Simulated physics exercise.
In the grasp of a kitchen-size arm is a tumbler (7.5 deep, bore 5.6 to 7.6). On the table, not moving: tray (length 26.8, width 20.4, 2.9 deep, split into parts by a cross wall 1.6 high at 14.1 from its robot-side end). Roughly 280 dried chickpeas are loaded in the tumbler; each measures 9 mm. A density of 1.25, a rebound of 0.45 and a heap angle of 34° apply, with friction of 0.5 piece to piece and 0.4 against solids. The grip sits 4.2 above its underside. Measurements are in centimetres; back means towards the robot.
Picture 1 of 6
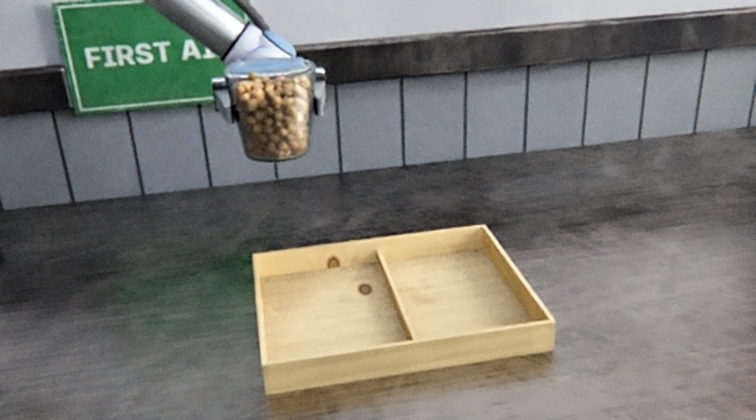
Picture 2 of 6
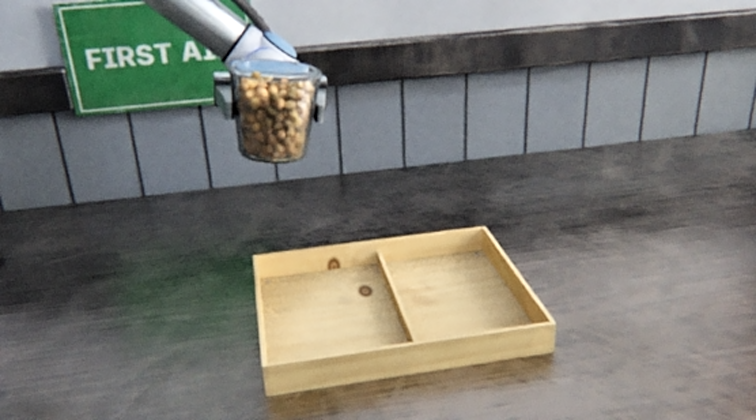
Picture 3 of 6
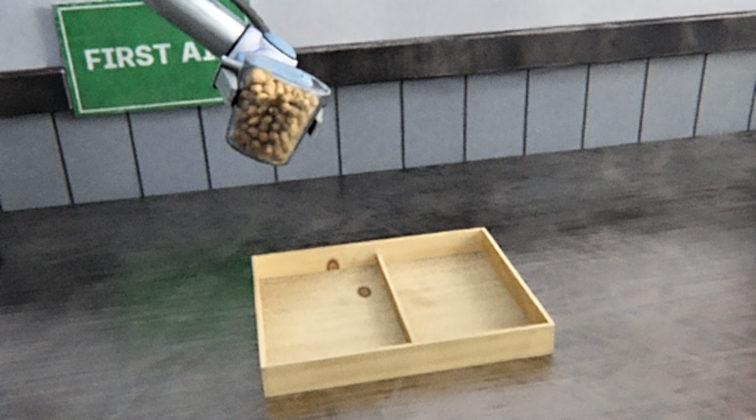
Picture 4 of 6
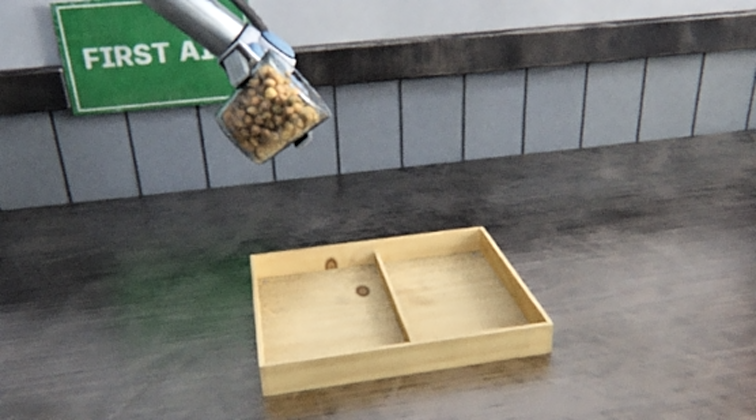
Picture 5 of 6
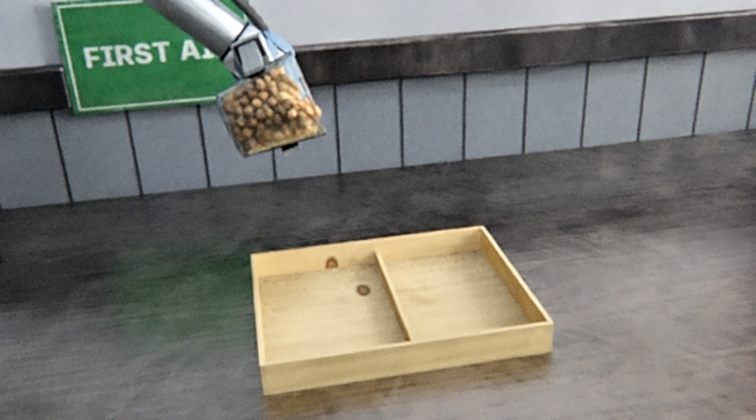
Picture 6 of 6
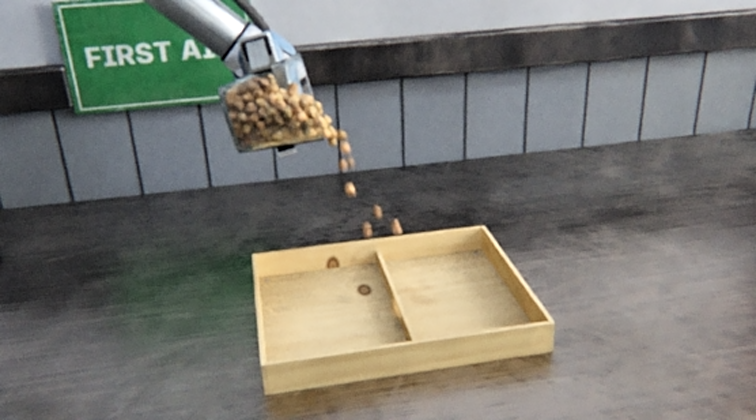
On a dark tabletop near a green first aid sign, a robot arm gradually tilted a clear tumbler of chickpeas over a divided wooden tray until a few tumbled out toward it.
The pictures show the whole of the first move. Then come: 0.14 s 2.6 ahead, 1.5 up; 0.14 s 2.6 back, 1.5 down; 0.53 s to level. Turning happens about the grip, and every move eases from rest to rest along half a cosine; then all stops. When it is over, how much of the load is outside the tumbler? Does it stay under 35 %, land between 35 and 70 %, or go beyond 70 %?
It lands between 35 and 70 %.
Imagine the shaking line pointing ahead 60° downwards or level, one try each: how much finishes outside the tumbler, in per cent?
Estimates, in order: 25 % then 45 %.
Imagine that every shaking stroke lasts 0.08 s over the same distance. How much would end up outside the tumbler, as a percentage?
In that case around 90 per cent.
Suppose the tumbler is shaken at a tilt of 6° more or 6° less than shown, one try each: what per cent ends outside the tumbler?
About 60 per cent for the first try and 30 per cent for the second.
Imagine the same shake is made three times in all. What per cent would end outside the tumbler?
It would come to around 80 %.
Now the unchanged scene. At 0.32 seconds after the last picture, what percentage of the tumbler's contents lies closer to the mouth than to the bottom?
Around 60 percent.
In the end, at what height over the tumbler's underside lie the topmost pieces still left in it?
Around 6.0 cm above the underside.
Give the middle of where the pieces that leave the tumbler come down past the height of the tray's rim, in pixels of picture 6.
I'd put it somewhere near (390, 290).
Then, 0.32 s later, tilted 78° forward, highest piece 24 above the table; 169 in the tumbler, 26 in the far-side part, 14 in the robot-side part, 72 in flight or on a rim.
Then, 0.65 s later, tilted 17° forward, highest piece 26 above the table; 154 in the tumbler, 75 in the robot-side part, 50 in the far-side part, 2 in flight or on a rim.
Then, 1.01 s later, level, highest piece 25 above the table; 154 in the tumbler, 75 in the robot-side part, 52 in the far-side part.
Then, 2.06 s later, level, highest piece 25 above the table; 154 in the tumbler, 75 in the robot-side part, 52 in the far-side part.
At rest, 154 in the tumbler, 75 in the robot-side part, 52 in the far-side part. That is 45 % outside the tumbler.
